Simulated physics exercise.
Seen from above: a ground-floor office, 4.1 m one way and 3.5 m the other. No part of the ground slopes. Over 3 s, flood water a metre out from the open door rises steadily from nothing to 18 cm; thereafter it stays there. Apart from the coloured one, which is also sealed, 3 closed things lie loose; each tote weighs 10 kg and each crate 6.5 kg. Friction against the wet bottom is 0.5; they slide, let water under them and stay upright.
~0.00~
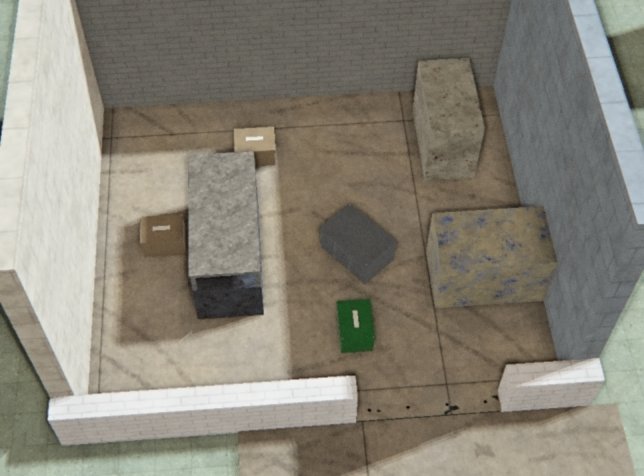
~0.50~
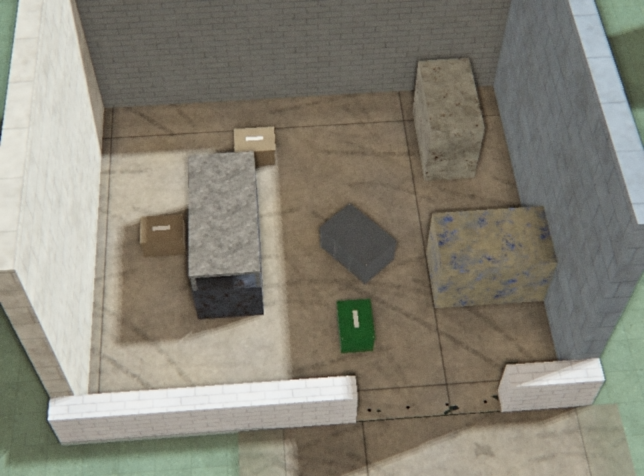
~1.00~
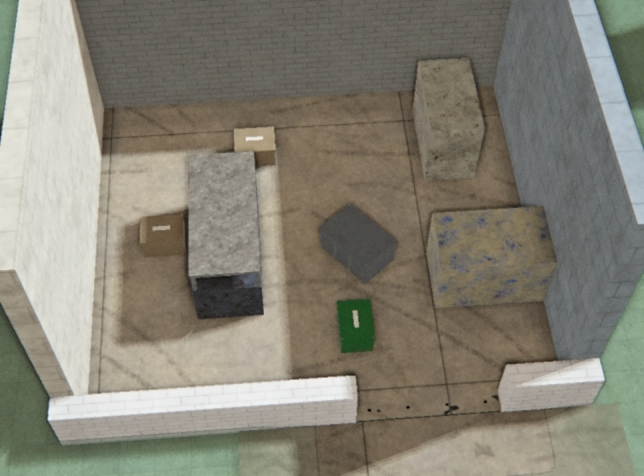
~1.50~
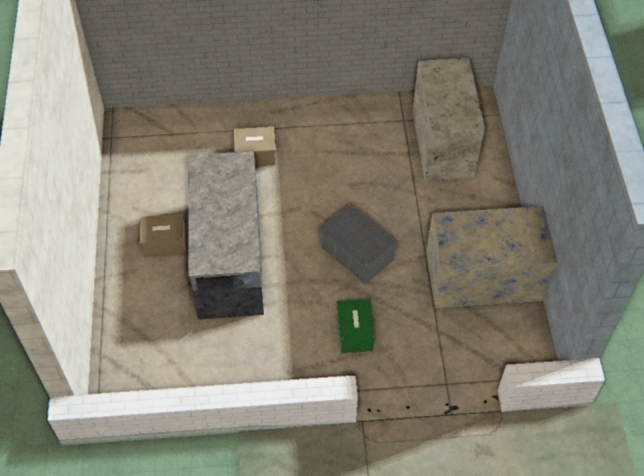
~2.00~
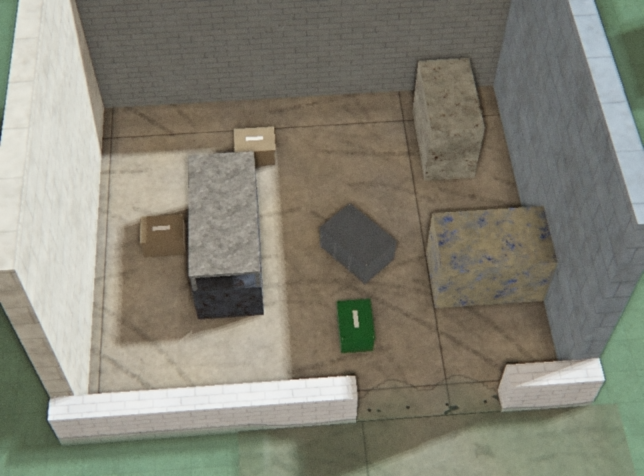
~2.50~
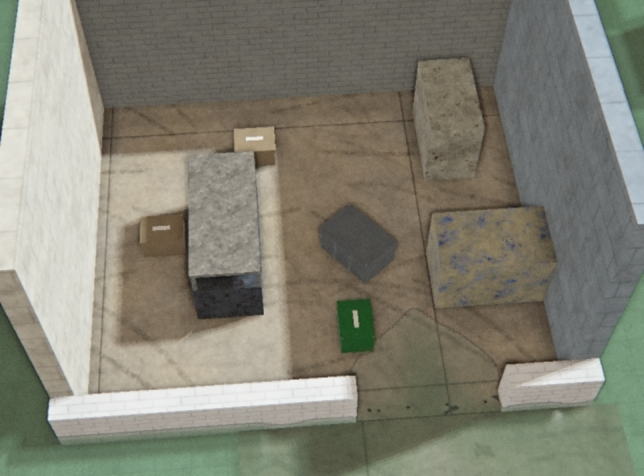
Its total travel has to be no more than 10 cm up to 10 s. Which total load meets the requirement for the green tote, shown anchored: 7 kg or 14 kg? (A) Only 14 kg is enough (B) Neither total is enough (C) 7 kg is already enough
Neither total is enough.
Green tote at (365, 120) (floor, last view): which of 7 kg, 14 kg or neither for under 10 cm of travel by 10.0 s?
Well, no option works.
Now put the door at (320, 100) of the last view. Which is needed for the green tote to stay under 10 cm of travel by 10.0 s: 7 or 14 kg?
With that change, both options fail.
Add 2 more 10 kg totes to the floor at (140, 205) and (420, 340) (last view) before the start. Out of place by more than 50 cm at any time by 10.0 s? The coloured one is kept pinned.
Taking them in order, the first is inside the line and the second is beyond the line.
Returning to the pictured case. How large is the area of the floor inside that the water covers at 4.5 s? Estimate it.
About 6.0 m2 is covered.
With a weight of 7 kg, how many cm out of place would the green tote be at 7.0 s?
About 140 cm.
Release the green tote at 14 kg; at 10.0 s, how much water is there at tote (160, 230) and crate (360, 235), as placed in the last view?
Depth approx. 8 cm / 9 cm.
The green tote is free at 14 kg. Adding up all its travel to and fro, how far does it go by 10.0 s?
Roughly 60 centimetres altogether.
After 3.5 s the green tote would be 8 cm from its start with 7 kg and 0 cm from its start with 14 kg; 5 cm of water round it then.
After 4.5 s the green tote would be 60 cm from its start with 7 kg and 14 cm from its start with 14 kg; 6 cm of water round it then.
After 7.0 s the green tote would be 137 cm from its start with 7 kg and 54 cm from its start with 14 kg; 6 cm of water round it then.
After 10.0 s the green tote would be 270 cm from its start with 7 kg and 69 cm from its start with 14 kg; 7 cm of water round it then.
